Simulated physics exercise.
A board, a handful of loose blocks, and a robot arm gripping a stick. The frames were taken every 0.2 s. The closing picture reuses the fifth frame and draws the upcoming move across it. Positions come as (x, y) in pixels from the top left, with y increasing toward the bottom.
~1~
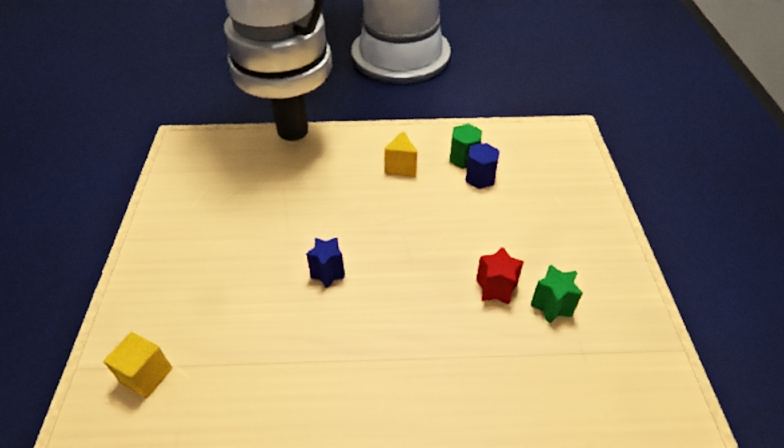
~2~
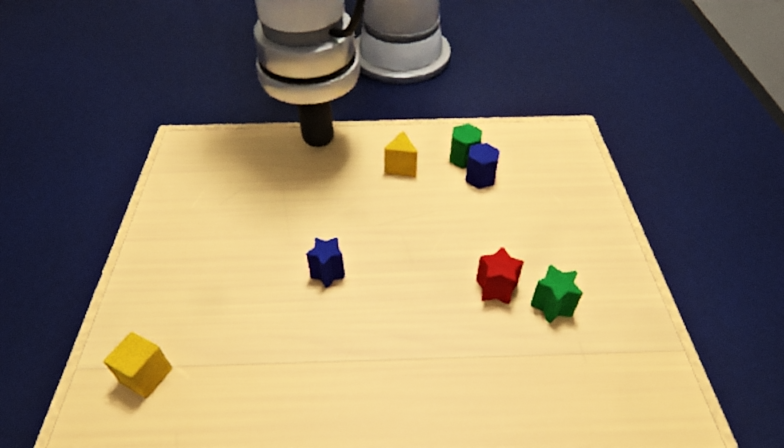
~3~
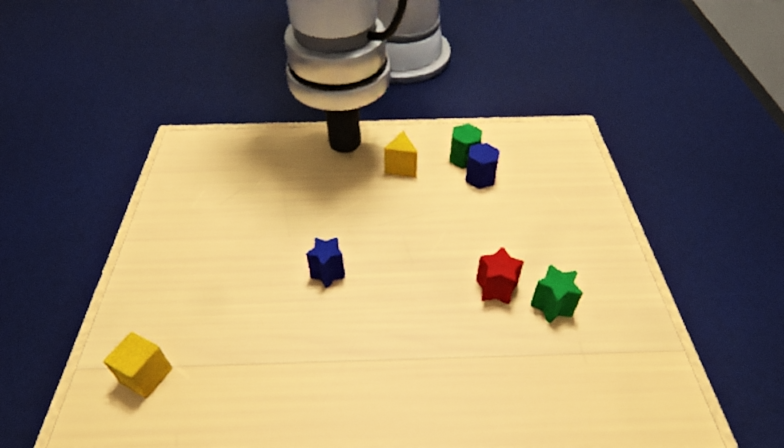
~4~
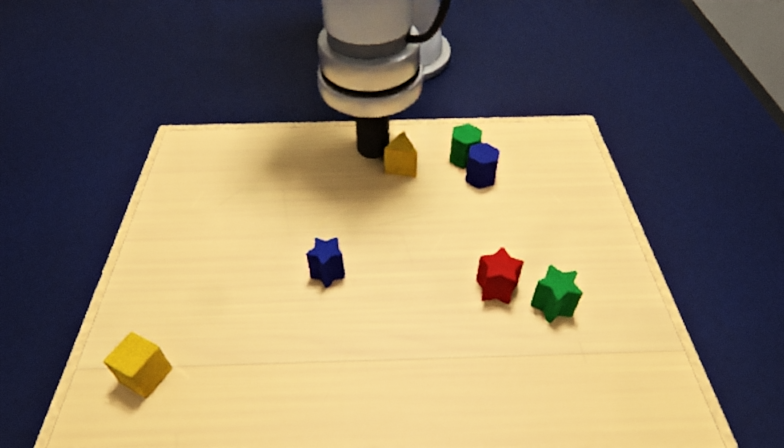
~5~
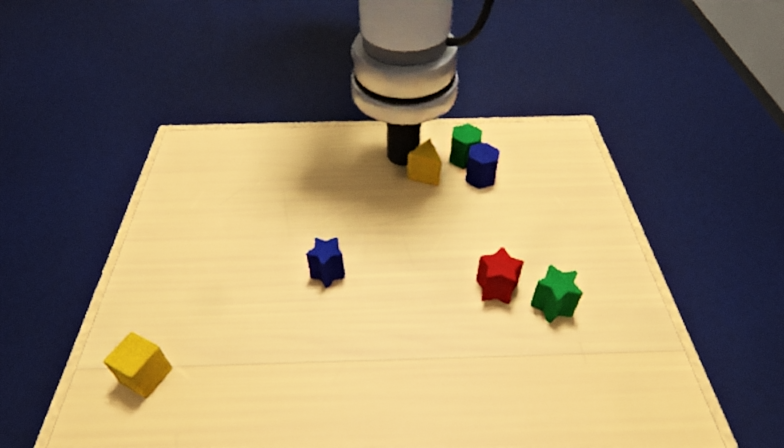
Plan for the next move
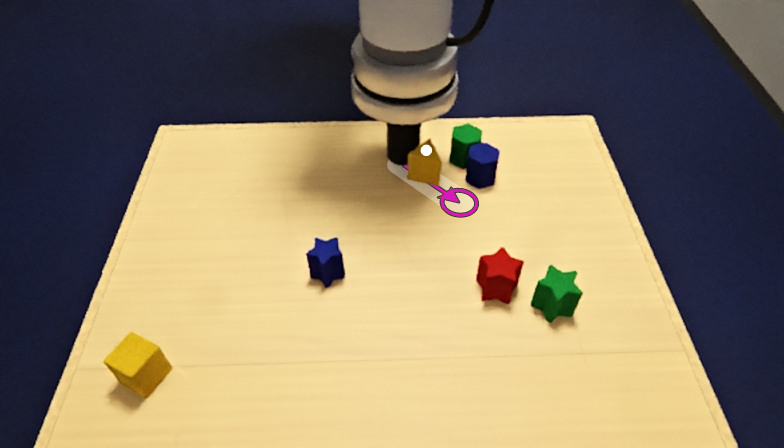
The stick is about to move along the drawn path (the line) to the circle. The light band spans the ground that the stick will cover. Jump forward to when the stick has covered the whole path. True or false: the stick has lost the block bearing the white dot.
My answer: False.
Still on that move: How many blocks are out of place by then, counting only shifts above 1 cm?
One.
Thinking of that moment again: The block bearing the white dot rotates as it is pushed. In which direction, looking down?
Verdict: Counterclockwise.
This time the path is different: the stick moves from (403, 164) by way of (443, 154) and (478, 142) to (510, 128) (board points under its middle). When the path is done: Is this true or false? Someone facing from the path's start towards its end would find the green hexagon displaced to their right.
The statement is true.
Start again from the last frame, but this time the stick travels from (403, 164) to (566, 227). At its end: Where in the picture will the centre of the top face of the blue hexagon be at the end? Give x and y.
Answer: (505, 153).
The drawn path runs from (403, 164) directly to (459, 202); the dot is on the yellow triangle.
What follows on the original path. Halfway along, stick at (431, 175); yellow triangle at (459, 167), turned 20° anticlockwise.
At the end, stick at (460, 194); yellow triangle at (491, 185), turned 30° anticlockwise; blue hexagon not moved.
